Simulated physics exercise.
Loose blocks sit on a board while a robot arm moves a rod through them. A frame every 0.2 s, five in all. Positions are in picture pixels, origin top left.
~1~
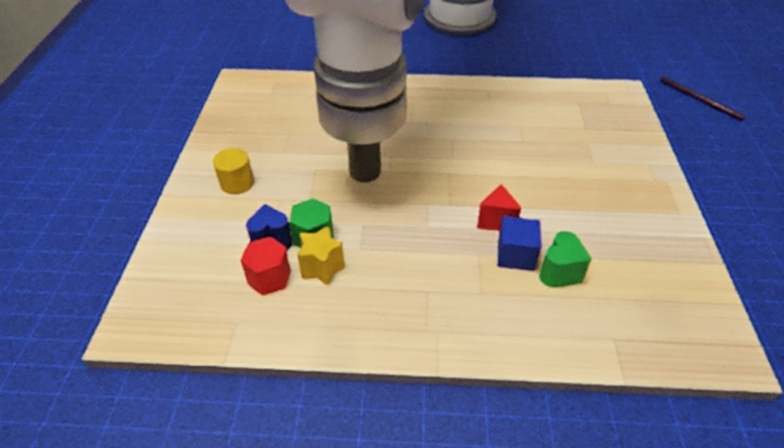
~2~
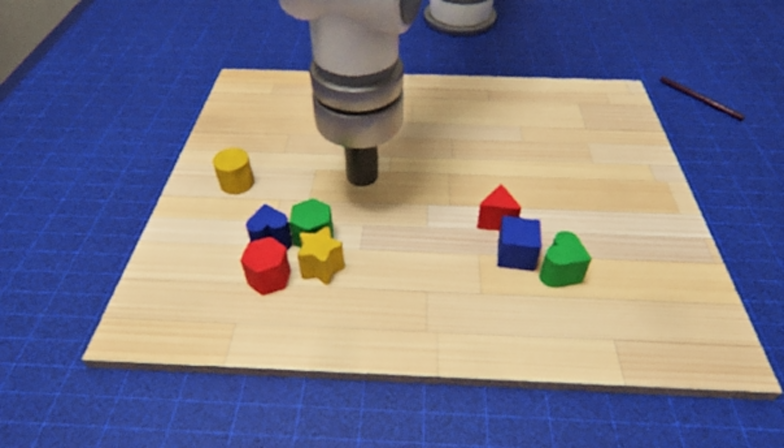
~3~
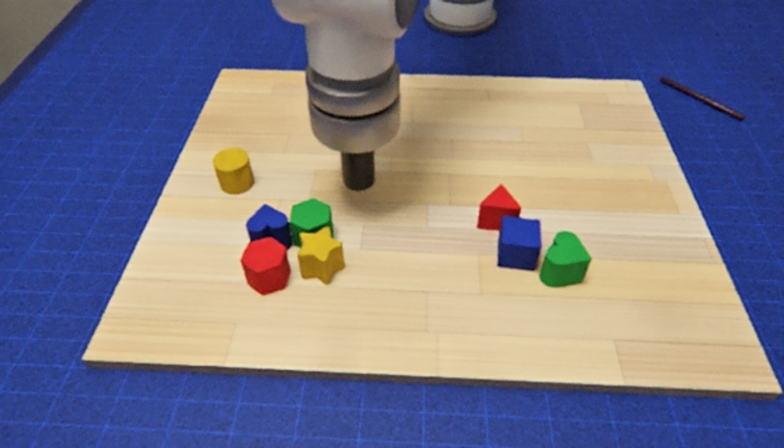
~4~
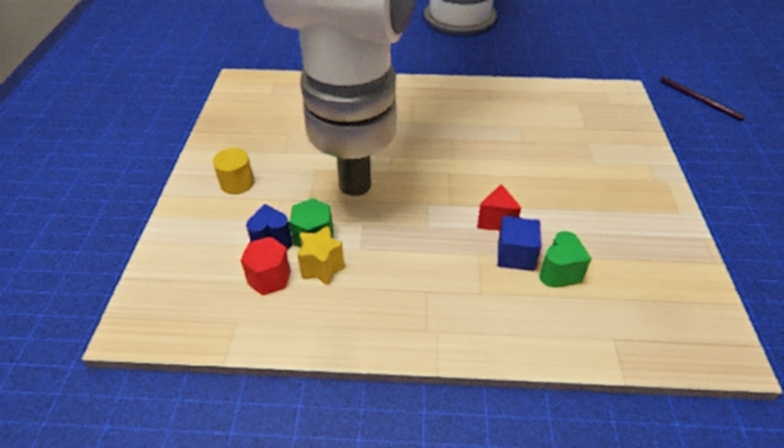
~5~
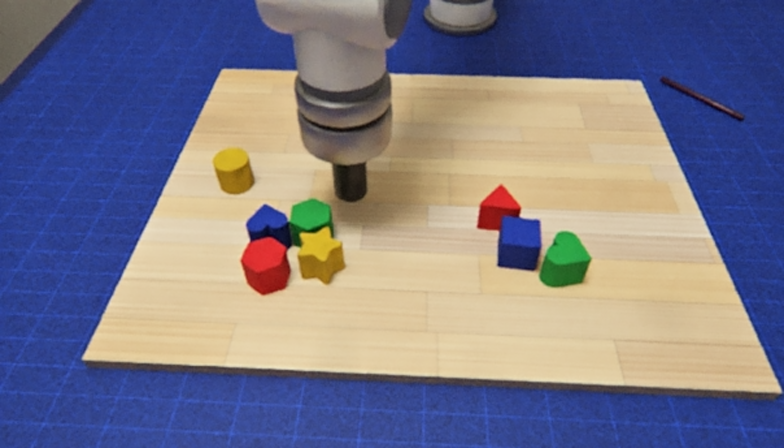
A grey robot arm holding a short black rod reaches over a pale wooden board on a blue surface, seen from above at an angle by a still camera. A yellow cylinder and a cluster of red, blue, green and yellow blocks sit left, with red, blue and green blocks right. The rod drifts slightly left and nearer the viewer, touching nothing, while every block stays still.
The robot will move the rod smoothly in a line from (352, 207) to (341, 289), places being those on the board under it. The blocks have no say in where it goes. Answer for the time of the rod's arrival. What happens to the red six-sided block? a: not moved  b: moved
It's a.
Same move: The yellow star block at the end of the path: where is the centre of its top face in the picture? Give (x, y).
The yellow star block ends near (301, 269).
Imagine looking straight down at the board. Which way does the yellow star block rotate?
From above, the turn goes clockwise.
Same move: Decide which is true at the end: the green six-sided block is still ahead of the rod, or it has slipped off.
My answer is that the green six-sided block has slipped off.
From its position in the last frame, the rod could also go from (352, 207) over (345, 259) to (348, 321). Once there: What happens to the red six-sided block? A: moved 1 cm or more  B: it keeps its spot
The one that fits is B, it keeps its spot.
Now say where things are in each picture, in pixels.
The first frame shows rod tip (365, 172); block tops, red six-sided block (263, 254); blue heart (266, 218); green six-sided block (310, 213); yellow star block (318, 243).
The second frame shows rod (362, 176); blocks unchanged.
The third frame shows rod (359, 181); blocks unchanged.
The fourth frame shows rod (355, 185); blocks unchanged.
The fifth frame shows rod (351, 191); red six-sided block (263, 254); blue heart (266, 218); green six-sided block (310, 213); yellow star block (318, 243).
On the path given first. One third of the way, rod (347, 216); green six-sided block (308, 217).
Two thirds of the way, rod (343, 244); blue heart (261, 218); green six-sided block (303, 223), turned 40° clockwise; yellow star block (314, 253).
At the end, rod (339, 274); red six-sided block in place; blue heart (261, 218); green six-sided block (303, 223), turned 40° clockwise; yellow star block (301, 269), turned 30° clockwise.
